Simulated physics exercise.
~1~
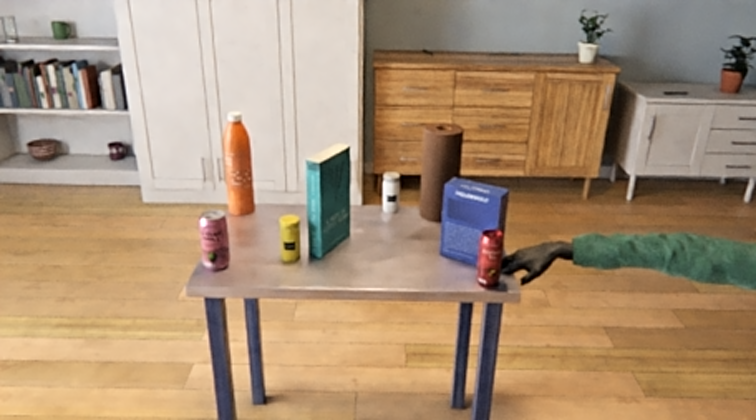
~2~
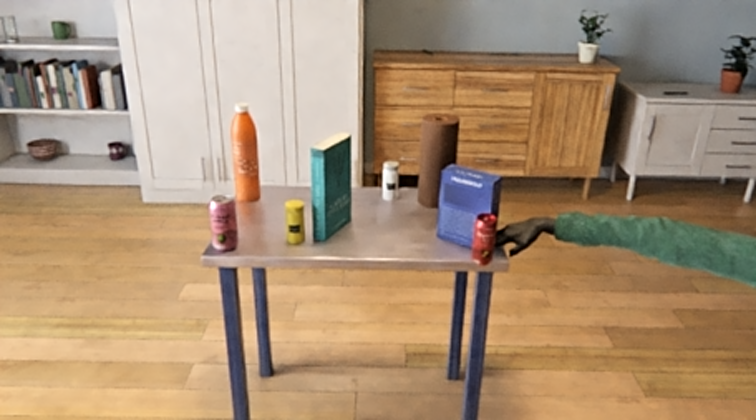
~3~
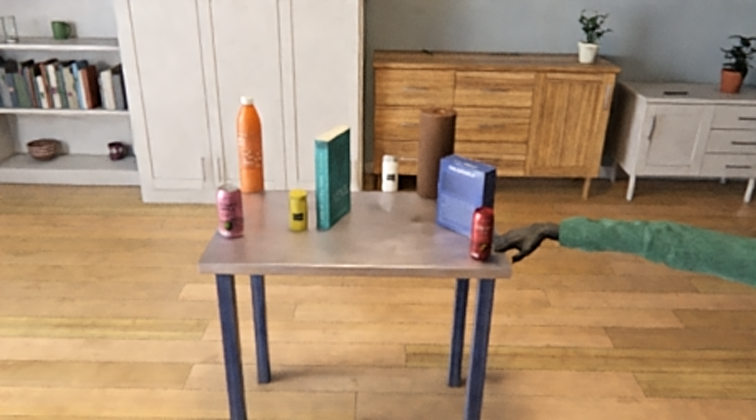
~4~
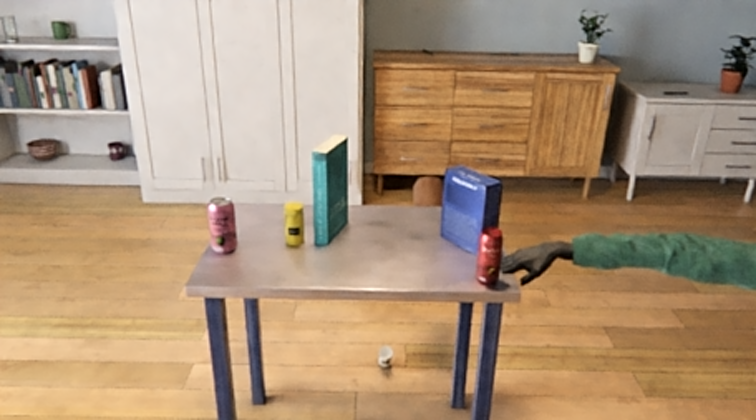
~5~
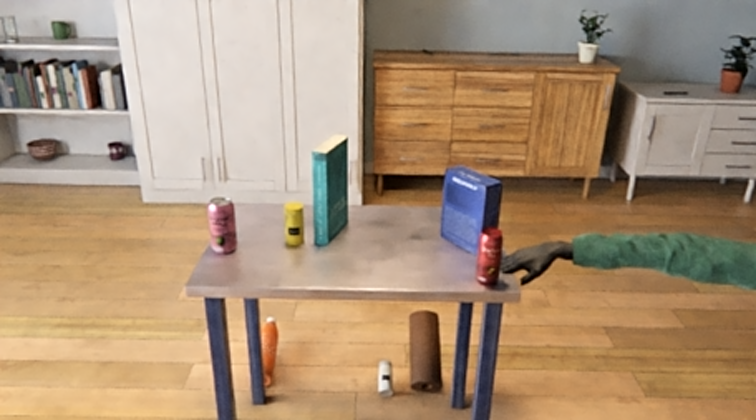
To begin with, a green-sleeved arm reaches in from the right, its dark hand at the edge of a small table holding a bottle, cans, shakers, a brown roll, a turquoise book and a blue packet. The table slides away from the viewer, with the hand keeping beside it, and the white shaker starts to lean. Then the table comes back toward the viewer, and the orange bottle, brown roll and white shaker drop off the far side. Those three end up lying on the floor, while the book, packet, pink can, yellow shaker and red can remain standing on top.
